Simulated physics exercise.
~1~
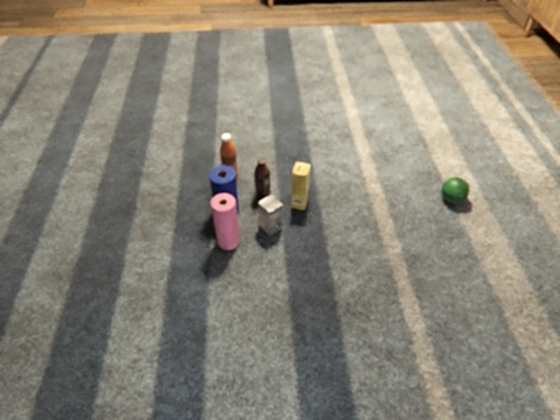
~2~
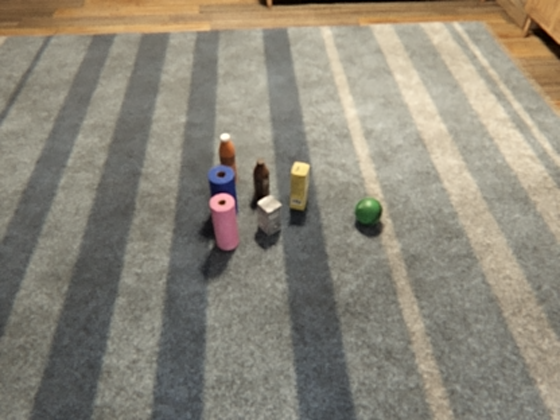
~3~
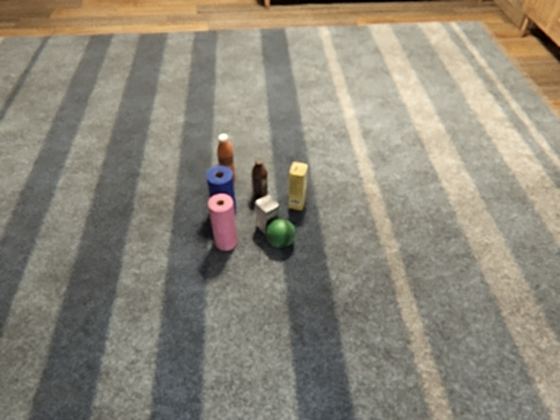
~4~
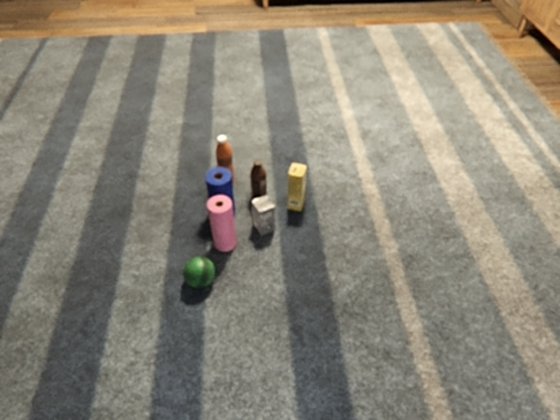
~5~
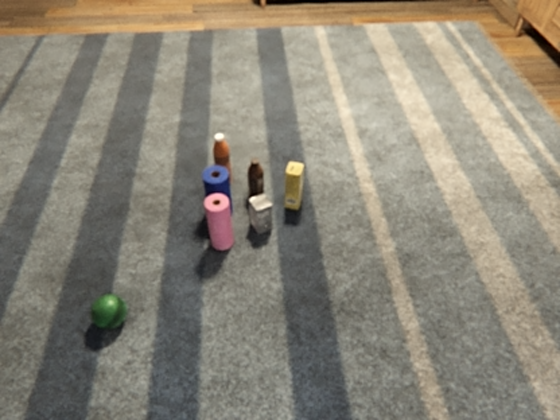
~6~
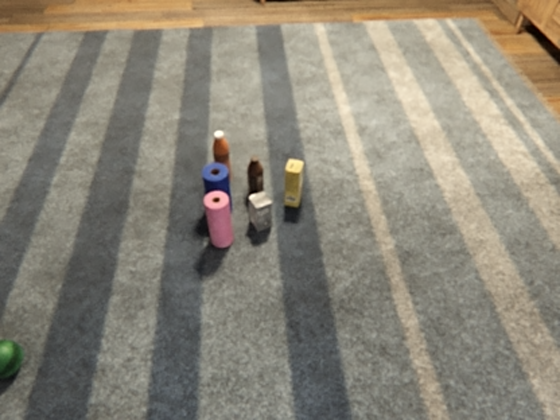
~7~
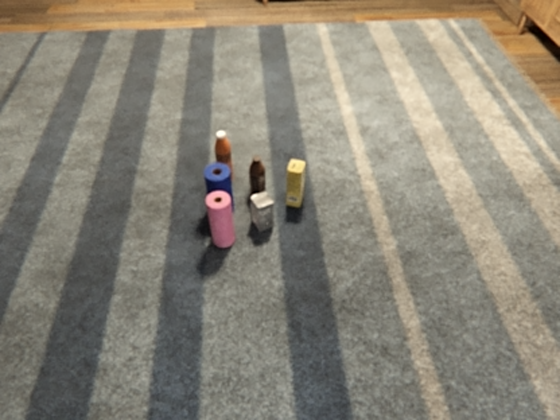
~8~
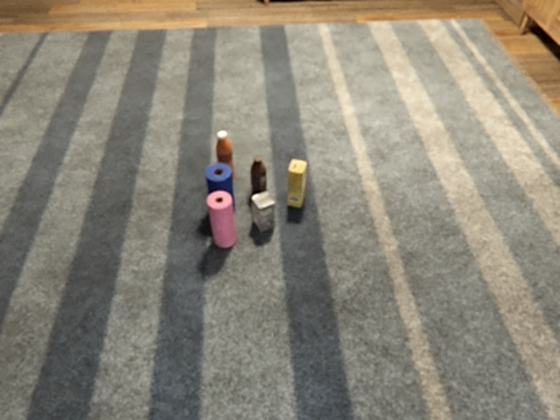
The footage shows a green ball rolling leftward across a striped carpet, passing in front of a standing group of two bottles, two cartons and blue and pink rolls, then leaving at the lower left while all six objects remain upright.
